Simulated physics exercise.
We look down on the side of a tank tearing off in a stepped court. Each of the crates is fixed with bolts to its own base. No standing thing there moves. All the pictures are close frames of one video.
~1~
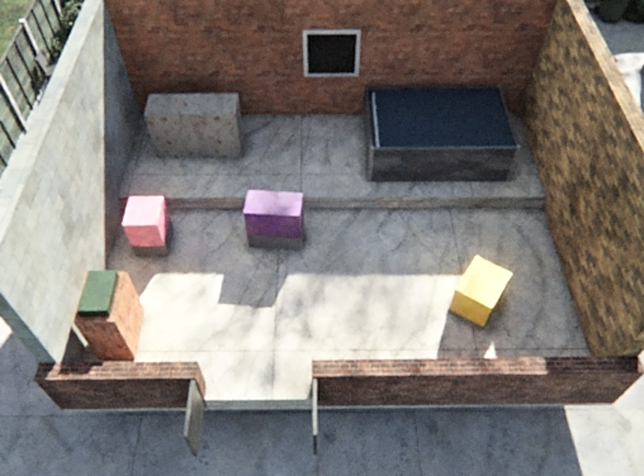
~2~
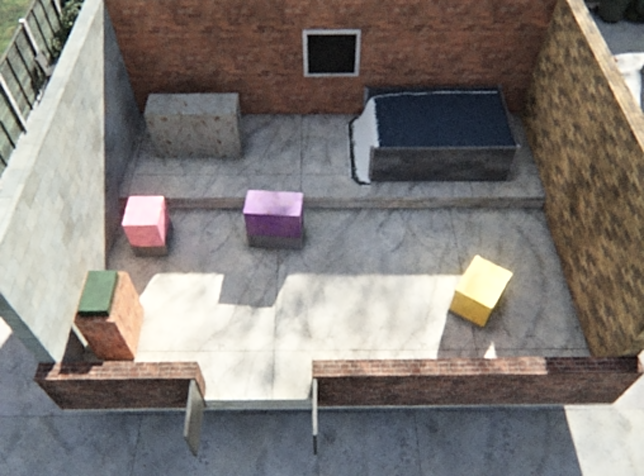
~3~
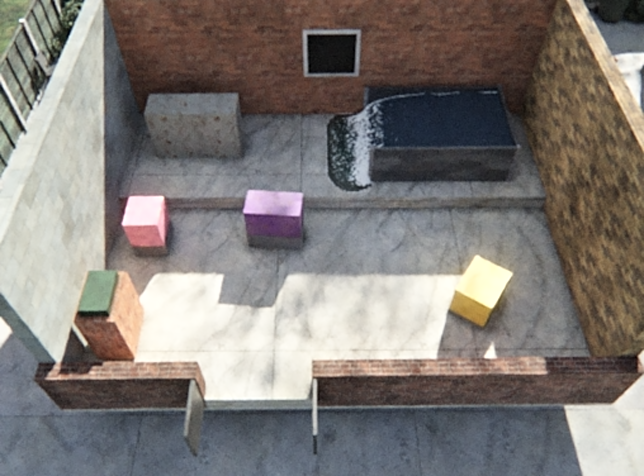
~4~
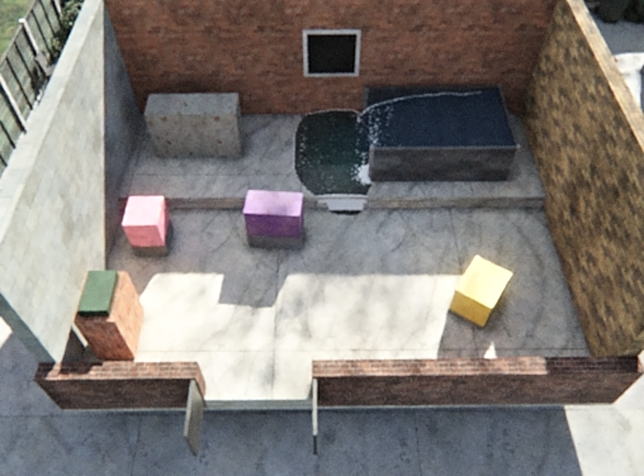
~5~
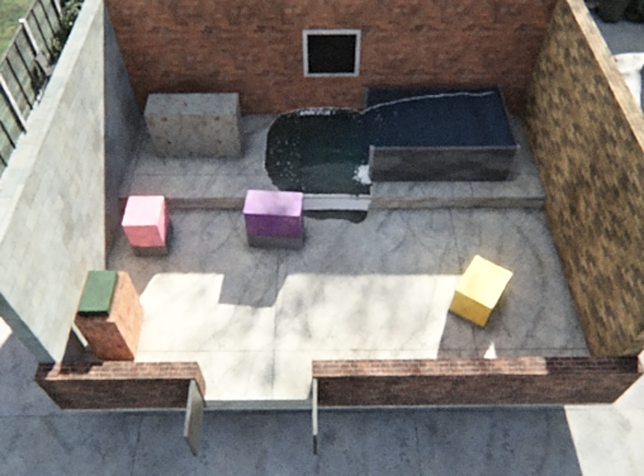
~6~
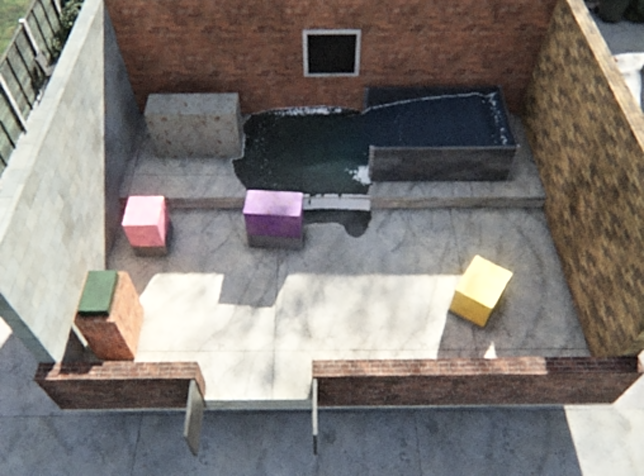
Dark water pouring from the left side of a tank, spreading left across a raised step and spilling onto the lower court.
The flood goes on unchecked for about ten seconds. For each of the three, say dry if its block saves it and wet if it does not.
In order: As for the pink crate it's moistened by the water; as for the yellow crate it's moistened by the water; as for the purple crate it's untouched by the water.
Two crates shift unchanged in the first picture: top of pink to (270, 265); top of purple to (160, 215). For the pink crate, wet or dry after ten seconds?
The pink is untouched.
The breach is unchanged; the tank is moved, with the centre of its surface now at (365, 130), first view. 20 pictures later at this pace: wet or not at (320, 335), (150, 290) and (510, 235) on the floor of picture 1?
Results in order - left untouched, swamped, left untouched.
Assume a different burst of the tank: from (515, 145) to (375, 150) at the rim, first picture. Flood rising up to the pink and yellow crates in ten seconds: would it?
First, the pink crate is not reached; second, the yellow crate is flooded.
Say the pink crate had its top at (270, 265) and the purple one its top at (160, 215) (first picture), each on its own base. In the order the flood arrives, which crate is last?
Last: The crate marked yellow.
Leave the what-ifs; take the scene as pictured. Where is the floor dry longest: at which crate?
That one's the yellow-painted one.
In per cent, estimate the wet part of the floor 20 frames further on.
That comes to about 50 per cent.
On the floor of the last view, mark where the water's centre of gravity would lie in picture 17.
Somewhere around (314, 156) in the last view.
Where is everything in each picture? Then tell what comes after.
In the first picture, still water in the tank at (438, 120).
In the second picture, water pours out at (369, 141) and has run to (368, 184).
In the third picture, water pours out at (369, 142) and has run to (351, 189).
In the fourth picture, water pours out at (369, 143) and has run to (317, 191).
In the fifth picture, the front is at (270, 169), out from the gap at (369, 143).
In the sixth picture, water pours out at (369, 143) and has run to (237, 165).
A moment on, water covers 30 % of the floor; the pink crate water round its plinth, the yellow crate not reached, the purple crate water round its plinth.
Next, water covers 40 % of the floor; the pink crate water round its plinth, the yellow crate not reached, the purple crate water round its plinth.
Then, water covers 50 % of the floor; the pink crate water round its plinth, the yellow crate not reached, the purple crate water round its plinth.
Later, water covers 70 % of the floor; the pink crate water round its plinth, the yellow crate not reached, the purple crate water round its plinth.
In the end, water covers 95 % of the floor; the pink crate was topped, the yellow crate was topped, the purple crate stayed above the water.
